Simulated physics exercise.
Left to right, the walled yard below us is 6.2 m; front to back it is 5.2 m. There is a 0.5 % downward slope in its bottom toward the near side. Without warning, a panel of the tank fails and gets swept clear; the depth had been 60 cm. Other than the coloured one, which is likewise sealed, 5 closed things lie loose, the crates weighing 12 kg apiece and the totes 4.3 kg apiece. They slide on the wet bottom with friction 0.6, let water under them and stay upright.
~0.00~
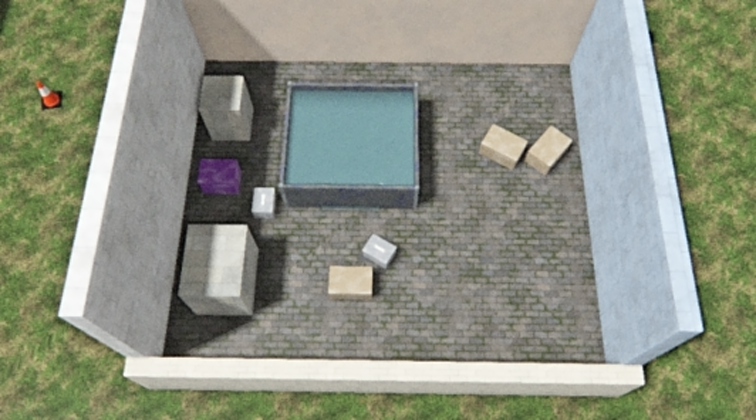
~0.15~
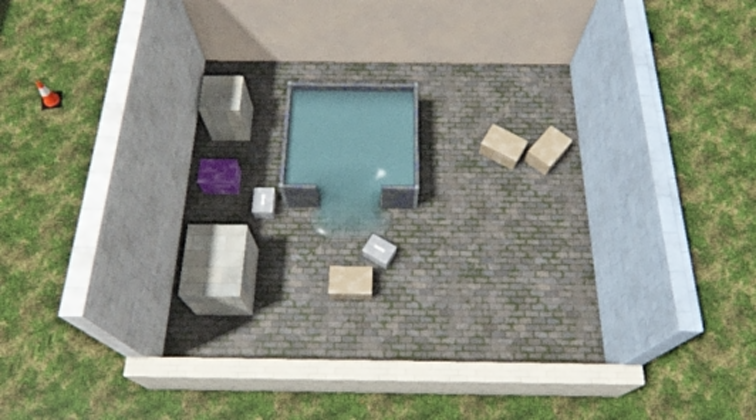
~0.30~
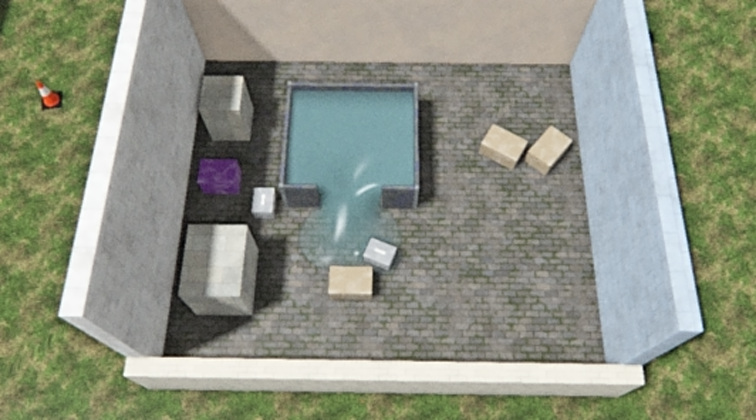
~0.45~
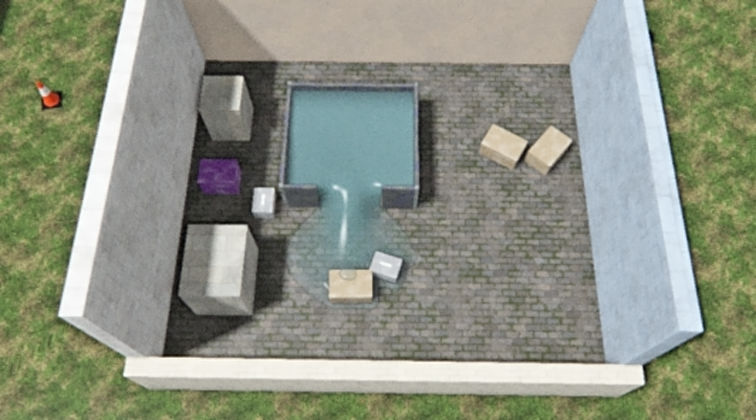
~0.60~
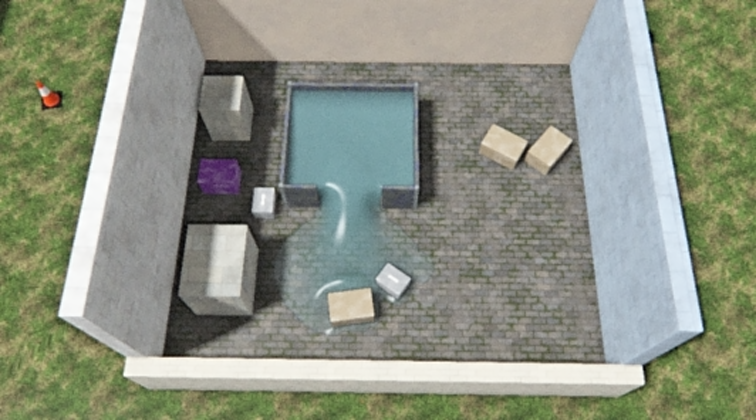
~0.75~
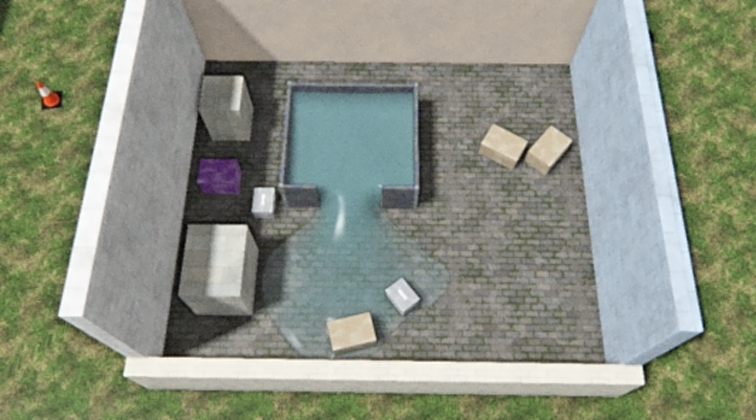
At the start, a full tank stands in a walled yard among scattered boxes. A gap opens in its near side and water pours out, fanning across the paving, then pushes a tan box and a small pale one toward the near wall, while the purple chest and the others stay put.
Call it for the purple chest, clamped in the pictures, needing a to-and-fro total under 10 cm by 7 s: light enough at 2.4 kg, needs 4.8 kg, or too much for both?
Too much for both.
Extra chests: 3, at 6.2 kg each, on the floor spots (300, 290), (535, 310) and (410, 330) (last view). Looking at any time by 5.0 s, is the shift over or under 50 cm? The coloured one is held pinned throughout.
One after another they come out beyond the mark, beyond the mark, beyond the mark.
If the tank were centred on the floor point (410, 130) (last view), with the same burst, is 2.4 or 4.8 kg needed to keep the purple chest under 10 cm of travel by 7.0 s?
In that case, simply put, both options fail.
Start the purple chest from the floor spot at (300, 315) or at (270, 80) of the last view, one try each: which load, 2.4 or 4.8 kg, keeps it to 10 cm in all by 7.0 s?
Taking the two tries in order, both fall short and both fall short.
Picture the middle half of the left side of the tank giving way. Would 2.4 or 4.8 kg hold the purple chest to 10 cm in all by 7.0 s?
In that case, both fall short.
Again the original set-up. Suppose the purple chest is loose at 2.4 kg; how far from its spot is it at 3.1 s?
About 10 cm off its spot.
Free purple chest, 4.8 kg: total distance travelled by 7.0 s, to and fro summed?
Roughly 200 centimetres.
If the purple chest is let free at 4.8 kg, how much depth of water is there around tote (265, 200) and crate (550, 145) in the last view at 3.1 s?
About 0 and 0 cm.
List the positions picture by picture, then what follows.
The purple chest at (217, 171) rests on the ground; water covers 3.3 m2; 0 of 6 have shifted, in the first picture.
The purple chest at (217, 171) rests on the ground; 3.8 m2 under water; 0 of 6 have shifted, in the second picture.
The purple chest at (217, 171) rests on the ground; 4.4 m2 under water; 0 of 6 have shifted, in the third picture.
The purple chest at (217, 171) rests on the ground; 5.2 m2 under water; 2 of 6 have shifted, in the fourth picture.
The purple chest at (217, 171) rests on the ground; water covers 6.1 m2; 2 of 6 have shifted, in the fifth picture.
The purple chest at (217, 171), on the bottom; water covers 7.2 m2; 2 of 6 have shifted, in the sixth picture.
After 1.4 s the purple chest would be 0 cm from its start with 2.4 kg and 0 cm from its start with 4.8 kg; 0 cm of water round it then.
After 3.1 s the purple chest would be 13 cm from its start with 2.4 kg and 2 cm from its start with 4.8 kg; 2 cm of water round it then.
After 4.9 s the purple chest would be 84 cm from its start with 2.4 kg and 100 cm from its start with 4.8 kg; 8 cm of water round it then.
After 7.0 s the purple chest would be 61 cm from its start with 2.4 kg and 172 cm from its start with 4.8 kg; 4 cm of water round it then.
